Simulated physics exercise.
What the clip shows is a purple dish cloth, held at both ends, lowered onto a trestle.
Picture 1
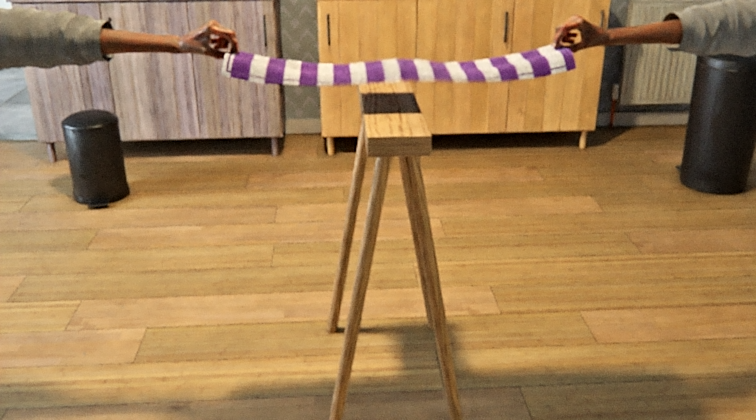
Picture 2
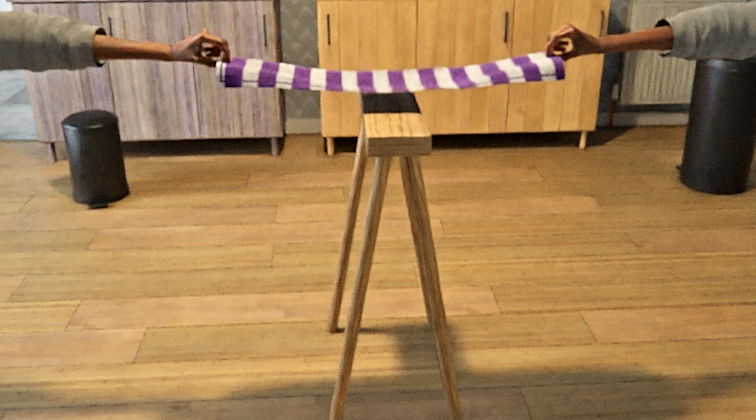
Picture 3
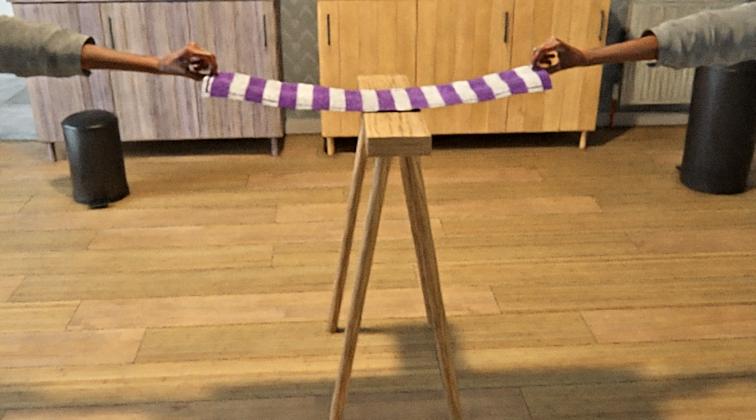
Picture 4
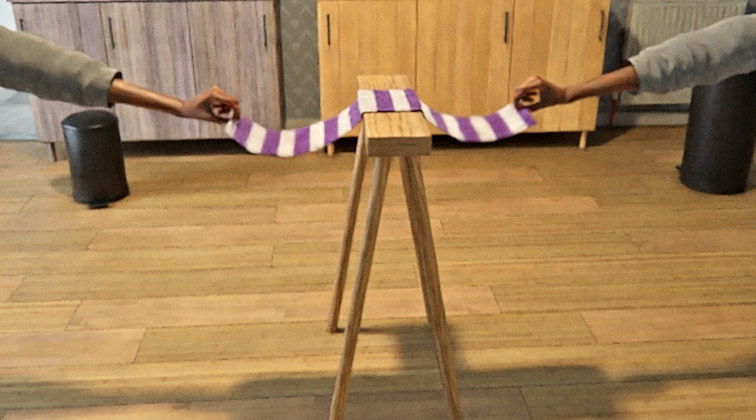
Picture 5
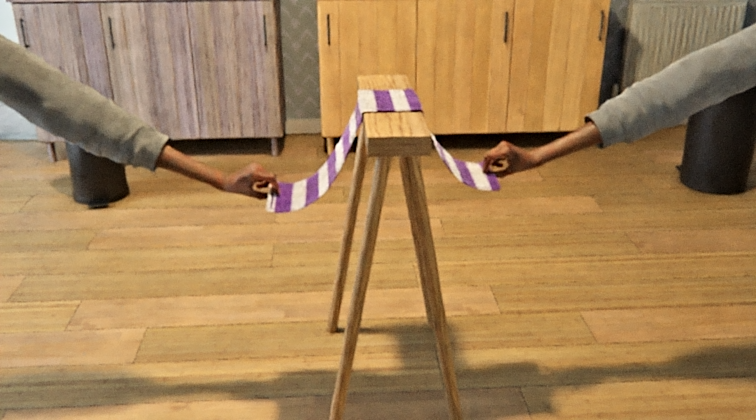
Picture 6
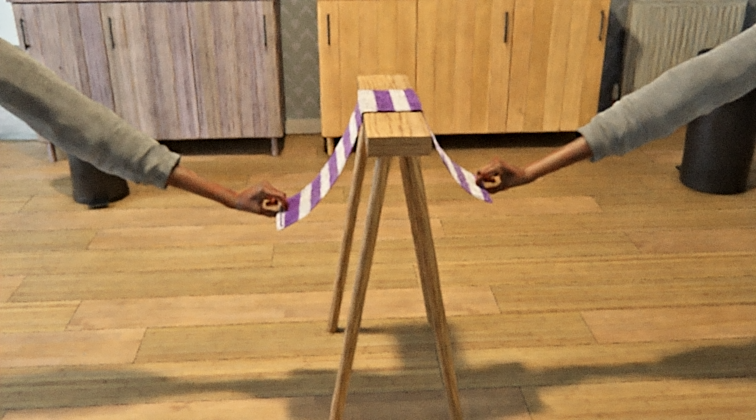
Two hands lowering a purple and white striped cloth by its ends, draping its middle over a narrow wooden trestle.
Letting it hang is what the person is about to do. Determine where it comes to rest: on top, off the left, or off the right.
My prediction is it will remain in place.
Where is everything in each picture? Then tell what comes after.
The first picture shows left end (228, 76); right end (570, 70); top of the trestle (400, 141).
The second picture shows left end (222, 87); right end (560, 80).
The third picture shows left end (207, 97); right end (547, 89); top of the trestle (400, 141).
The fourth picture shows left end (229, 135); right end (532, 126).
The fifth picture shows left end (272, 212); right end (495, 190).
The sixth picture shows left end (283, 229); right end (488, 202); both sides about alike.
Then, 0.68 s on from there, dish cloth hanging on both sides, left end near (409, 229), right end near (392, 214).
Then, 1.52 s on from there, dish cloth hanging on both sides, left end near (398, 235), right end near (398, 216).
In the end, dish cloth hanging on both sides, left end near (376, 241), right end near (433, 215). The purple dish cloth hangs there.
